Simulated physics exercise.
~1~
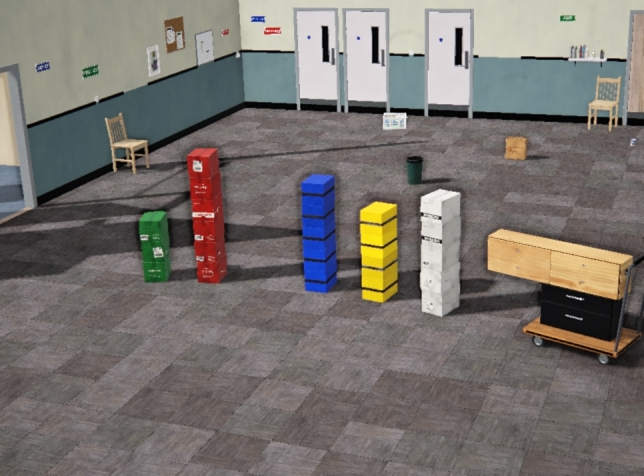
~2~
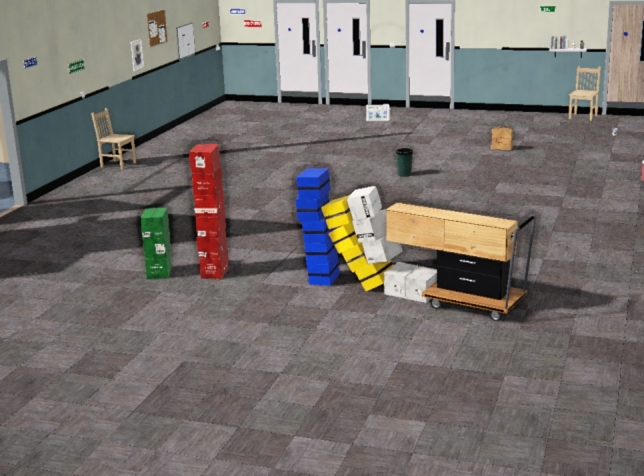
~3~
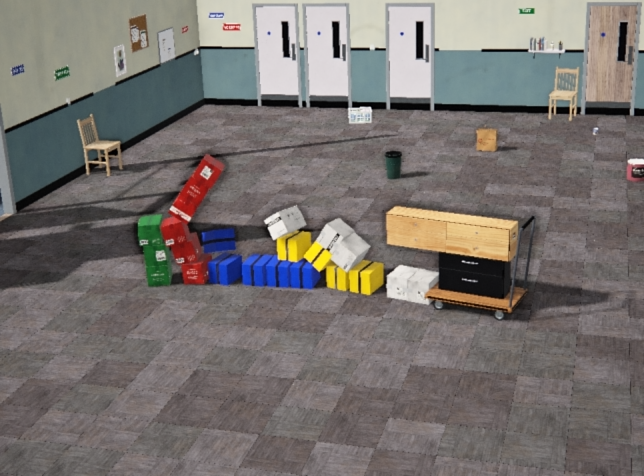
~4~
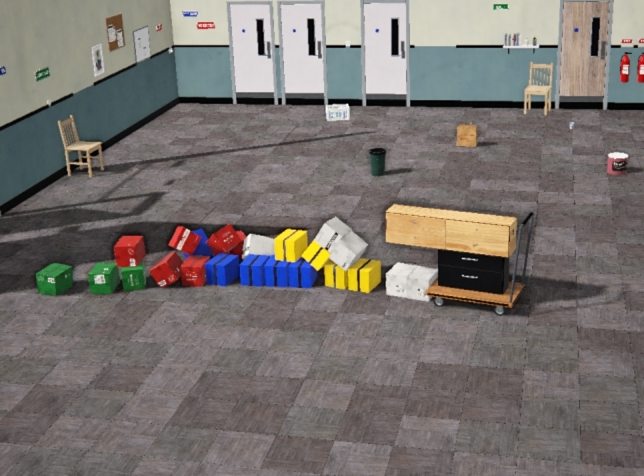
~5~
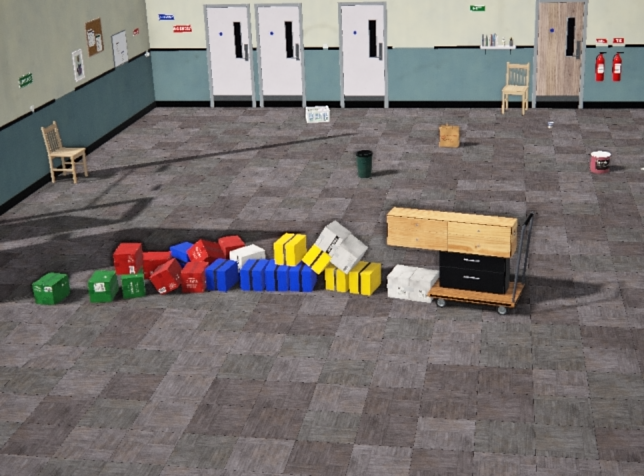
A trolley carrying a long wooden case rolled left into a stack of white boxes, which toppled into the yellow, blue, red and green stacks in turn, leaving nearly all the boxes tumbled in a long, low heap across the floor beside the stopped trolley.
